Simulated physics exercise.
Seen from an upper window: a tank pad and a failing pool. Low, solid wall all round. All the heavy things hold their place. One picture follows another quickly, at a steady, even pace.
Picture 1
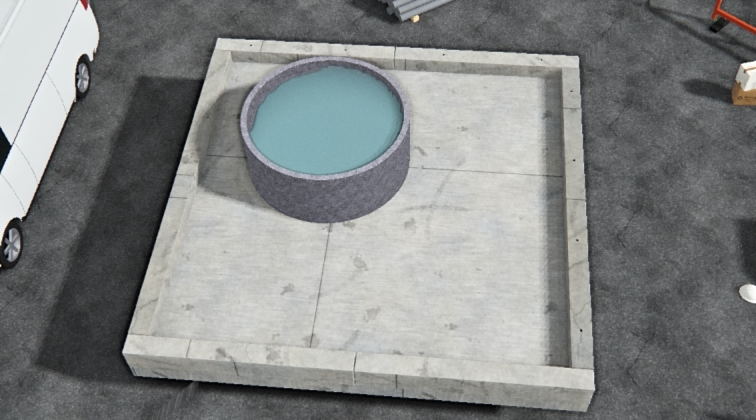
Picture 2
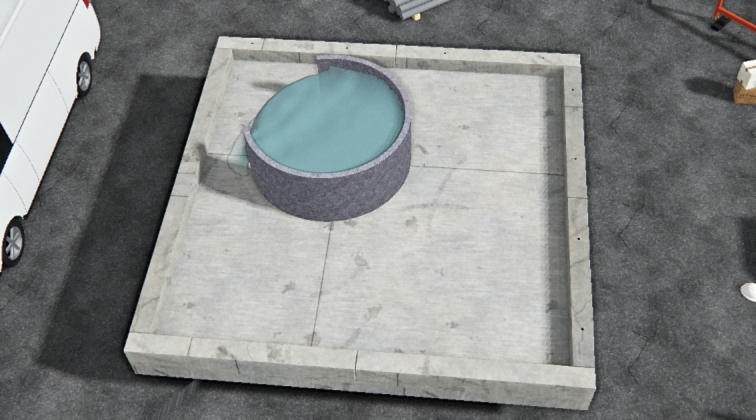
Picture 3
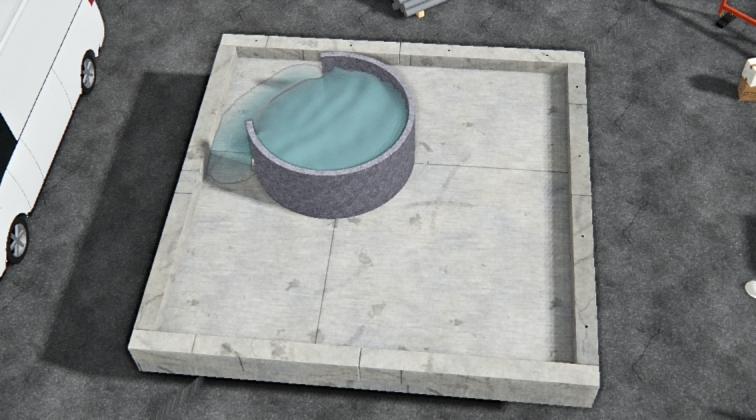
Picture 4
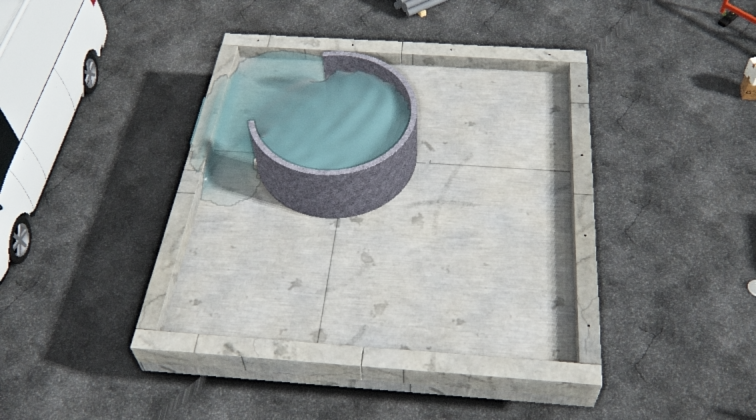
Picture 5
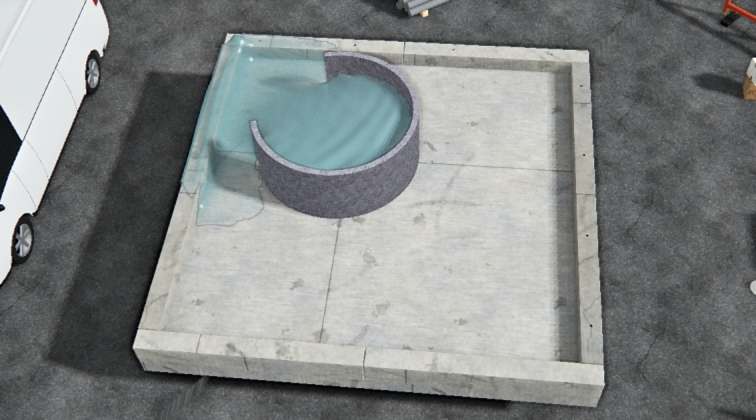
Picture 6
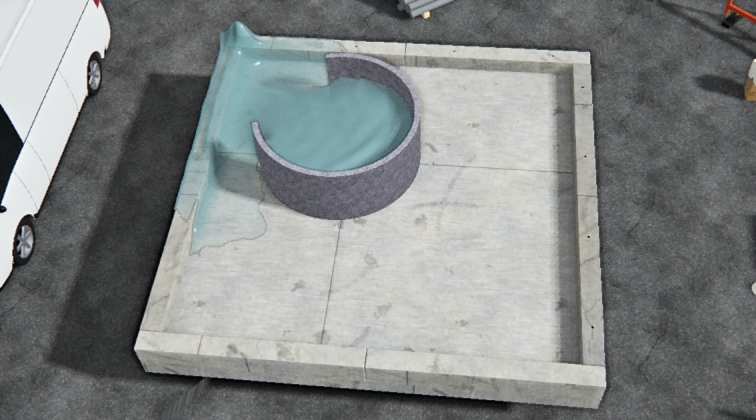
A square pale concrete pad with a low solid wall all round lies on dark grey ground, seen from high above. A round grey tank of blue-green water stands toward its upper left, with a white van at the left edge. The tank's upper-left side opens and water pours out, spreading over that corner and surging up against the wall, as the view drifts very slightly.
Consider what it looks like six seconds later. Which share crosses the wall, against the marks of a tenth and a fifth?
The water lost is a big share, past a fifth.
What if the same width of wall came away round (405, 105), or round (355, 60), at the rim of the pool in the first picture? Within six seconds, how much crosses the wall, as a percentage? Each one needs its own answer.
First case near 18 percent, second near 26 percent.
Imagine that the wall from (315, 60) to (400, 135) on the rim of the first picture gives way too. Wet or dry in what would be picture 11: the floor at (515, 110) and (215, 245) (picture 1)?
Swamped, spared.
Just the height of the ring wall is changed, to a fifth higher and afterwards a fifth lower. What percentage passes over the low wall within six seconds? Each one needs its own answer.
About 24 percent in the first case, about 44 percent in the second.
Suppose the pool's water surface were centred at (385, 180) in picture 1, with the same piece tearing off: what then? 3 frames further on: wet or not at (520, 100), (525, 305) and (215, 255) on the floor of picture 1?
In that order: Not flooded, clear, wet.
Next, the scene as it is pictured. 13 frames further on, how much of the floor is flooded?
Near 50 in a hundred.
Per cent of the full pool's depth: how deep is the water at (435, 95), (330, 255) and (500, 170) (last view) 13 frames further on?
Around 8, 2 and 0 percent, in that order.
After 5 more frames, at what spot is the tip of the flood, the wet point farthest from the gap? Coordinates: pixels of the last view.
Look around (166, 340).
A moment on, water covers 20 % of the floor; the low wall has let 8 % over.
Next, water covers 30 % of the floor; the low wall has let 16 % over.
Then, water covers 45 % of the floor; the low wall has let 32 % over.
Later, water covers 65 % of the floor; the low wall has let 34 % over.
In the end, water covers 80 % of the floor; the low wall has let 34 % over.
